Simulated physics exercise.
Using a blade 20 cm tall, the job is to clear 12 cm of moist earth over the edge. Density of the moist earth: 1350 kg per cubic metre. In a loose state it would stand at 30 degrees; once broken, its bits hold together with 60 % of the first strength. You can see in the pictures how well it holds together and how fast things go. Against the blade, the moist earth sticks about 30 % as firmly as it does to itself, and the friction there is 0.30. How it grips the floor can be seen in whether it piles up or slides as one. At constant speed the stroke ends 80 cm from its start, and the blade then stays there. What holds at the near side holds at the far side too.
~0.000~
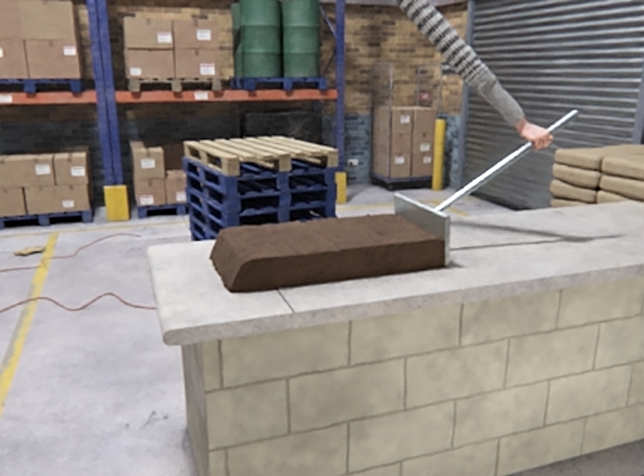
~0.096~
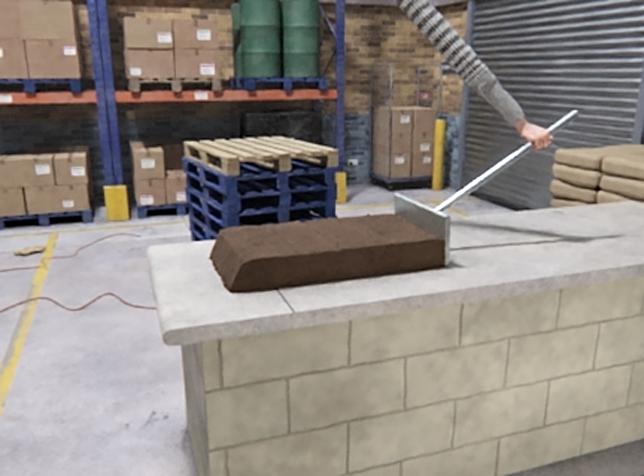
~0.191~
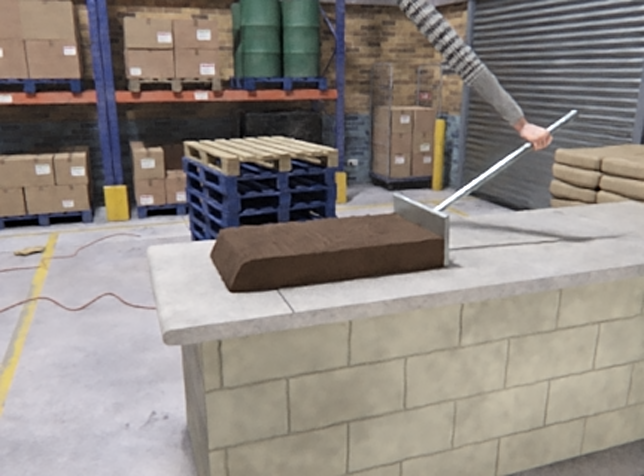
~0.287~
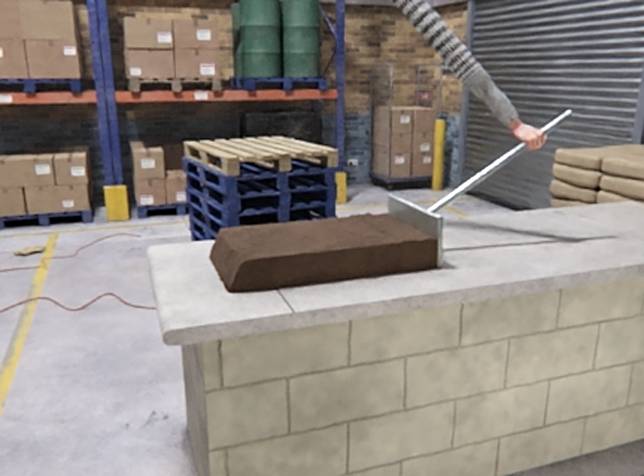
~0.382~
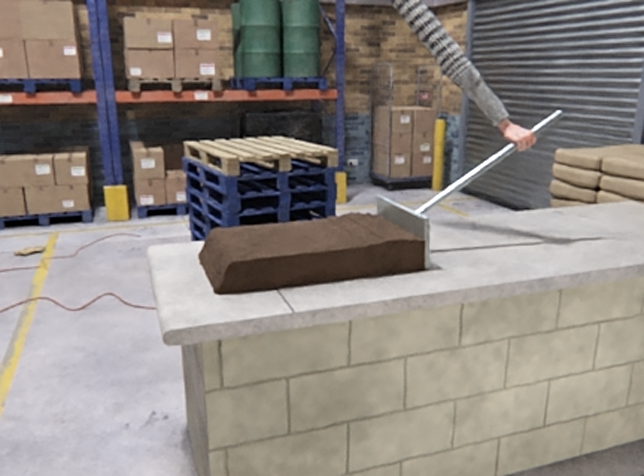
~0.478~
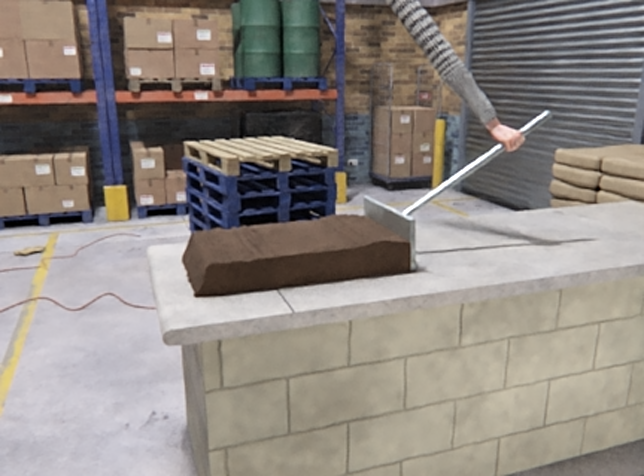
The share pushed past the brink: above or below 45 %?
That share is beyond the 45 % mark.
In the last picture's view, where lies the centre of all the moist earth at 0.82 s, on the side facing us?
Look near (256, 274) in the final picture.
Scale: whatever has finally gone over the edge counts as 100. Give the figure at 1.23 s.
It is about 30 %.
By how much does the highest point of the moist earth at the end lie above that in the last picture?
About 0 cm.
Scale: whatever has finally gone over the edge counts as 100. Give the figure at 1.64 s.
Some 100 per cent.
By 0.82 s, 0 % has gone over the edge.
By 1.23 s, 16 % has gone over the edge.
By 1.64 s, 53 % has gone over the edge.
By 2.05 s, 54 % has gone over the edge.
By 2.23 s, at the end, 54 % has gone over the edge.
